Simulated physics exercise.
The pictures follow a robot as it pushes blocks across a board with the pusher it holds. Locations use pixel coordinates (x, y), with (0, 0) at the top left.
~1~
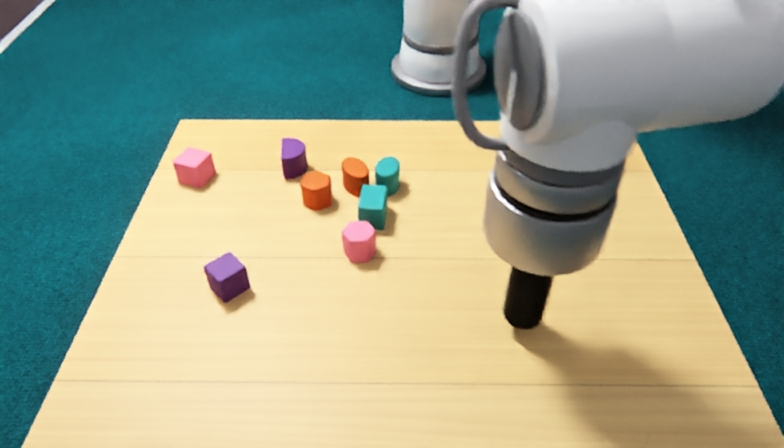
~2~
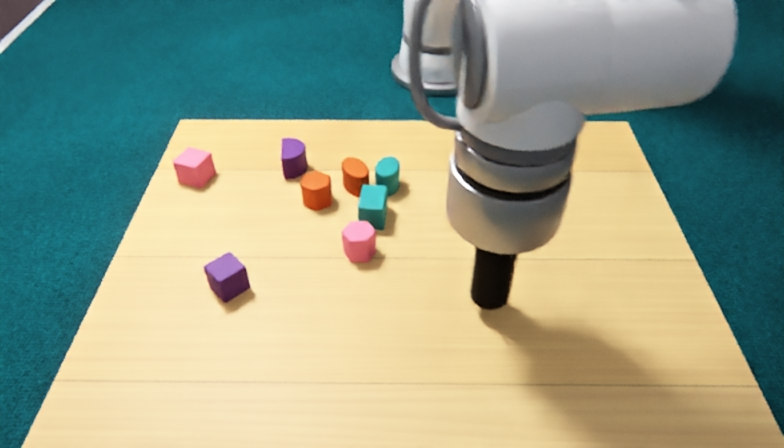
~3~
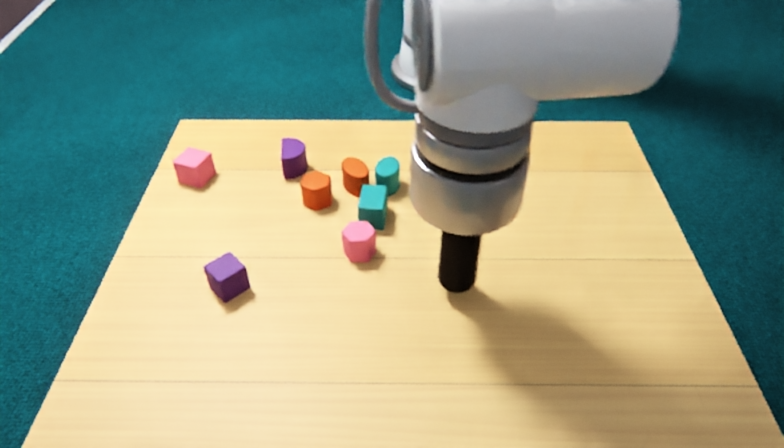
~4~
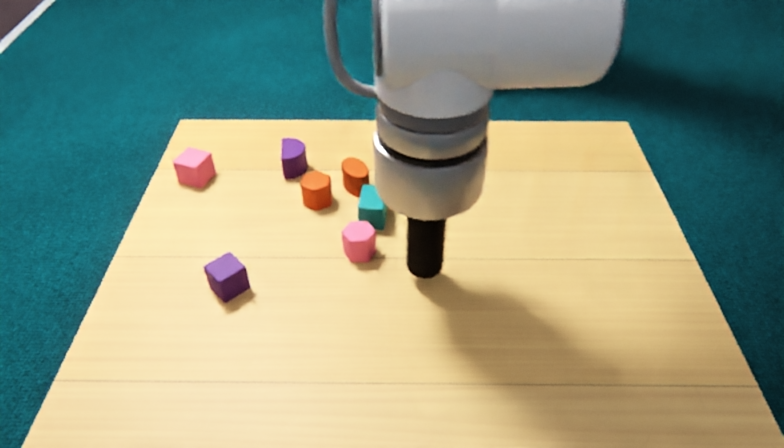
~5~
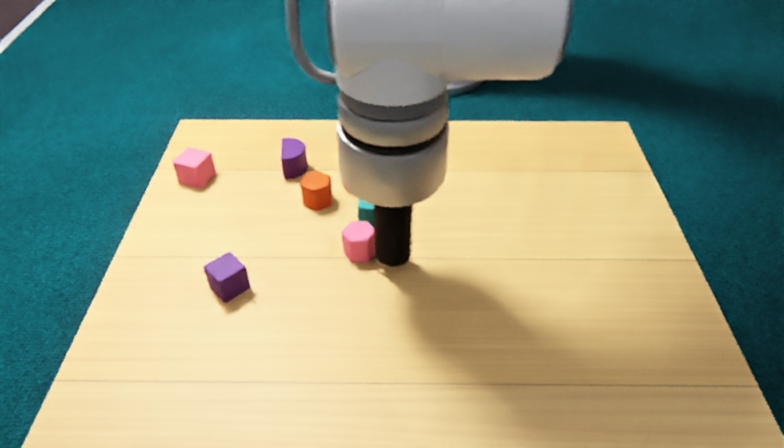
At the start, a white robot arm holds a black pusher over the right side of a wooden board scattered with small pink, purple, orange and teal blocks. The arm moves steadily left and slightly away, bringing the pusher beside the pink hexagonal block, while the blocks stay still.
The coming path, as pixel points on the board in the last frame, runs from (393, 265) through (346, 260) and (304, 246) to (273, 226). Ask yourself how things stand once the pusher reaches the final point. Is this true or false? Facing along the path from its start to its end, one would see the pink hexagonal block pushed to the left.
Verdict: False.
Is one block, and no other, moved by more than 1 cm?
Yes - that is the case.
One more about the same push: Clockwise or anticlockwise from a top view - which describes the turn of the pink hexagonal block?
The turn is clockwise.
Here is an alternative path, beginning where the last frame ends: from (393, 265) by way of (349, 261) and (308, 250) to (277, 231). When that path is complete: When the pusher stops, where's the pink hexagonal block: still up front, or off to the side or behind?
The pusher has lost it.
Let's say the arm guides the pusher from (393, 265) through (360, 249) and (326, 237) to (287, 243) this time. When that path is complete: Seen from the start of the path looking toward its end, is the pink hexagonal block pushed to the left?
Final answer: No.
What follows on the original path. One third of the way, pusher at (345, 250); pink hexagonal block at (326, 219), turned 45° clockwise.
Two thirds of the way, pusher at (302, 236); pink hexagonal block at (304, 203), turned 115° clockwise.
At the end, pusher at (271, 216); orange hexagonal block unmoved; pink hexagonal block at (296, 192), turned 165° clockwise.
